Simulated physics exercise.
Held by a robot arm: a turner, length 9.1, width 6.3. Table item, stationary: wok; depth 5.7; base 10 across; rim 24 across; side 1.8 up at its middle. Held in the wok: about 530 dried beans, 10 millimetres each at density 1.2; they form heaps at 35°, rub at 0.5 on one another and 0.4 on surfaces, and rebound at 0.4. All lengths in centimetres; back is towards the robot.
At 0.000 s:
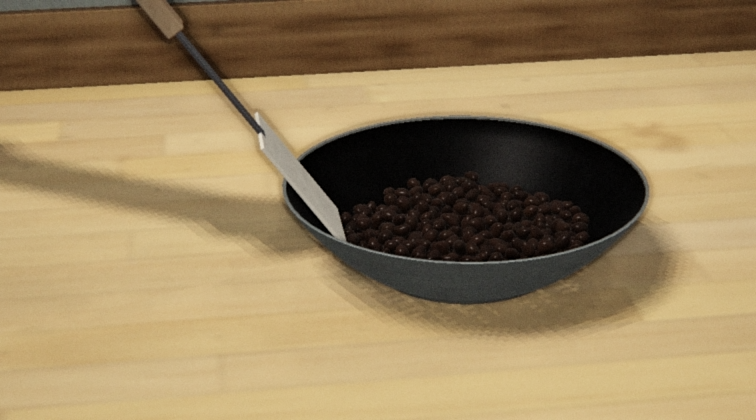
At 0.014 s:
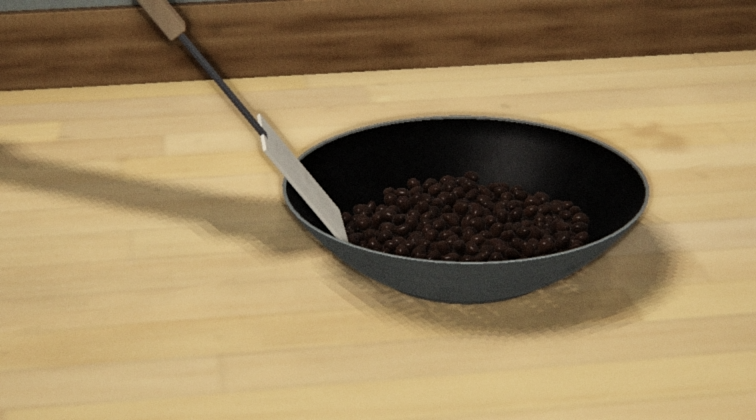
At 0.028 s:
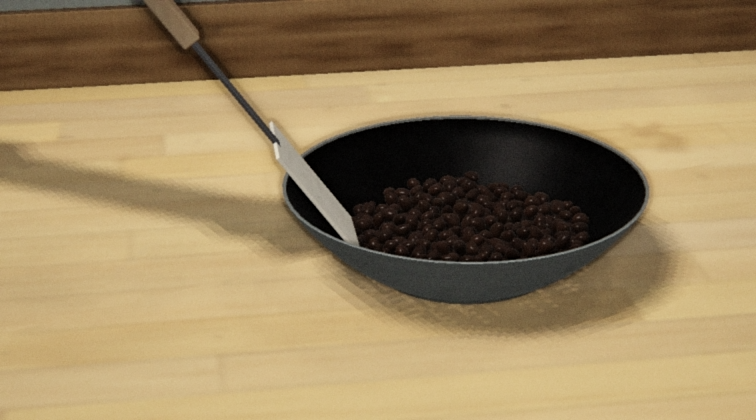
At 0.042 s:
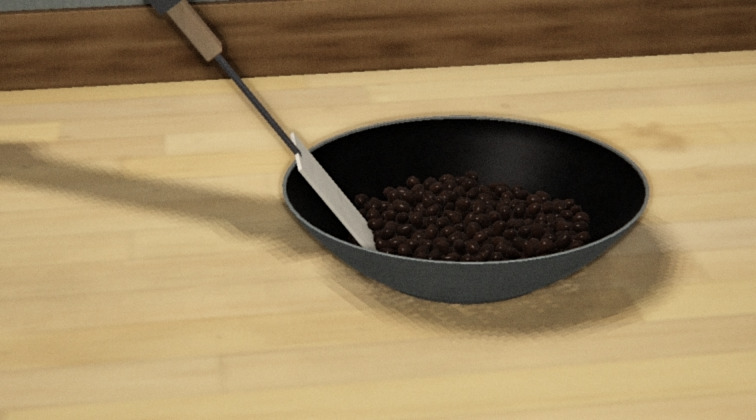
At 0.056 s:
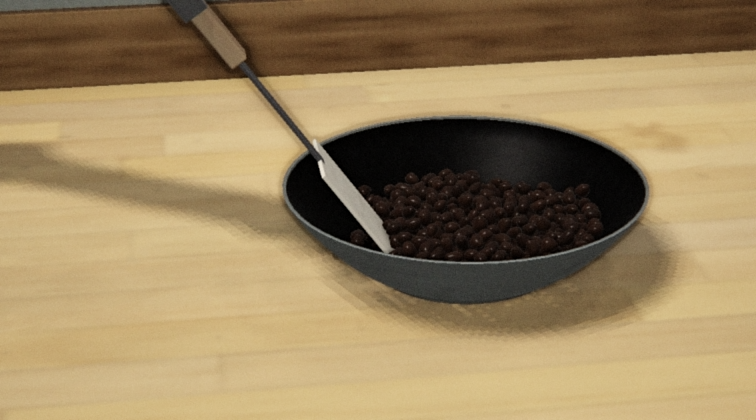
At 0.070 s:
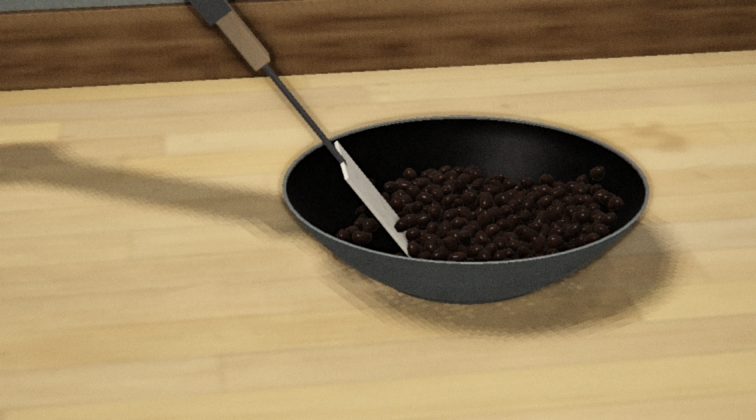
A metal turner with a wooden grip rested still at the left side of a dark wok, then slid rightward through the dark brown beans, pushing them into a pile toward the right.
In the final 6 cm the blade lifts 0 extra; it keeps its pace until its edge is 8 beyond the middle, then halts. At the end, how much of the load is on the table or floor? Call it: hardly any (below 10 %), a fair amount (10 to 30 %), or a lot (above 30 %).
A lot.
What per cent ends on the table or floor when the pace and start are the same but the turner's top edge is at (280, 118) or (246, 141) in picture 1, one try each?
Some 45 per cent, then some 40 per cent.
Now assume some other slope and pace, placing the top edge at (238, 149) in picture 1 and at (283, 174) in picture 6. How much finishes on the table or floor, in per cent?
Roughly 20 %.
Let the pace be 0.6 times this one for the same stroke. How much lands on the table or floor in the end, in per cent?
Something close to 25 per cent ends up on the table or floor.
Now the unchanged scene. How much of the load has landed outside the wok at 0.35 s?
Roughly 20 percent.
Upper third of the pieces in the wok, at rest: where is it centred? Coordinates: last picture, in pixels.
The centre sits close to (564, 209).
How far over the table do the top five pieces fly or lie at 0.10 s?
I'd say close to 7 cm on average.
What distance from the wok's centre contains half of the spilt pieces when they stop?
The answer is around 26 cm.
By 0.10 s, sloping 55°, highest piece 9 above the table; 529 in the wok, 1 on the blade or in flight.
By 0.14 s, sloping 55°, highest piece 13 above the table; 521 in the wok, 9 on the blade or in flight.
By 0.35 s, sloping 55°, highest piece 15 above the table; 323 in the wok, 102 on the table or floor, 105 on the blade or in flight.
By 1.40 s, sloping 55°, highest piece 6 above the table; 323 in the wok, 207 on the table or floor.
Final count, 323 in the wok, 207 on the table or floor. That is 39 % on the table or floor.
